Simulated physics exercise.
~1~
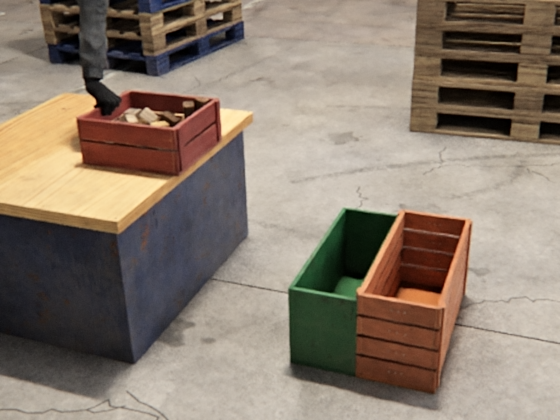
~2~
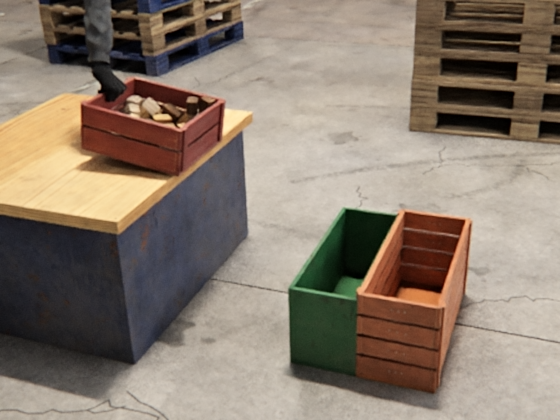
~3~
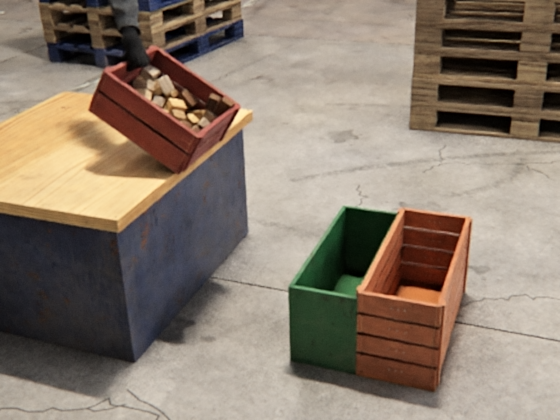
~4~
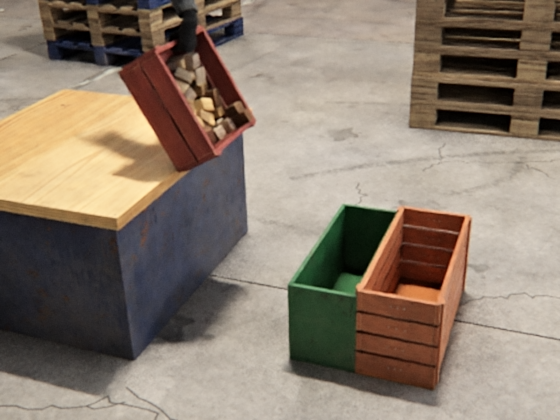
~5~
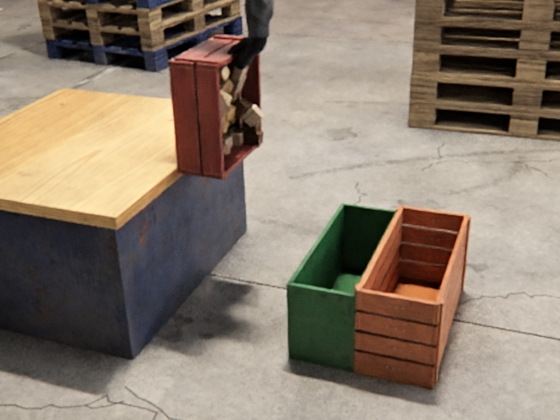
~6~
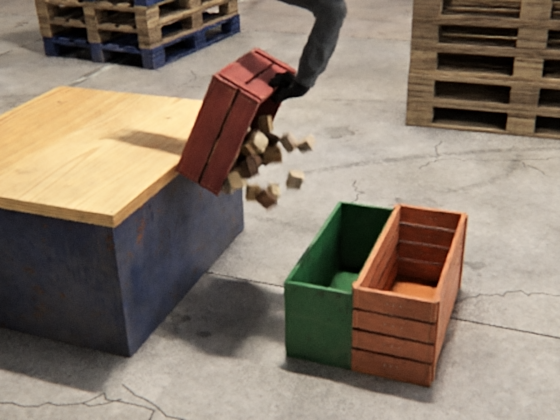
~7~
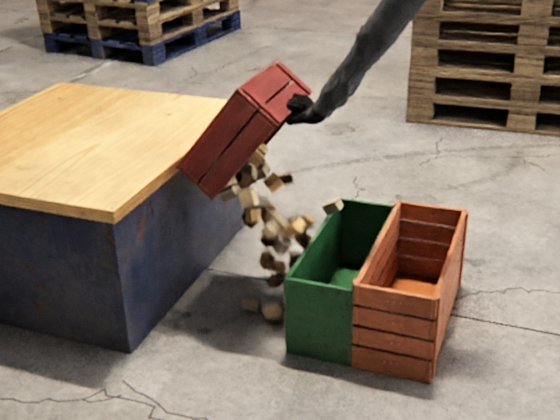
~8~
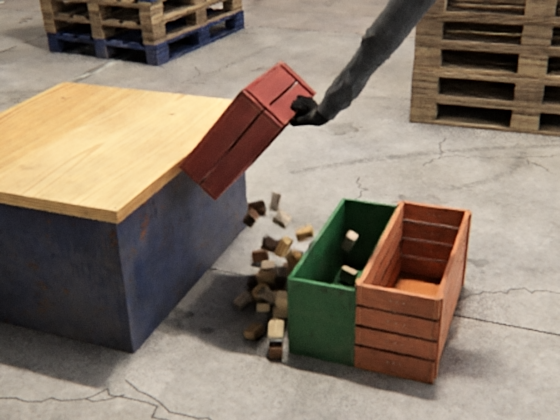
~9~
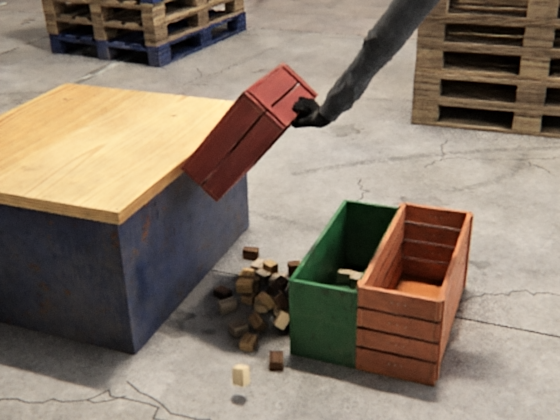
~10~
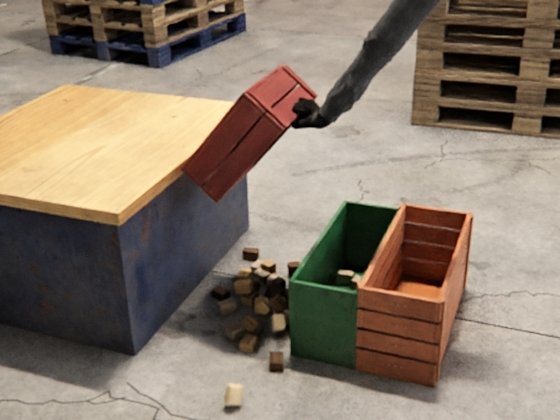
We see a dark-gloved hand tip a red crate of wooden blocks over the edge of a bench toward a green tub and an orange bin, spilling most onto the floor short of the tub, while a couple land inside the green one and the orange stays empty.
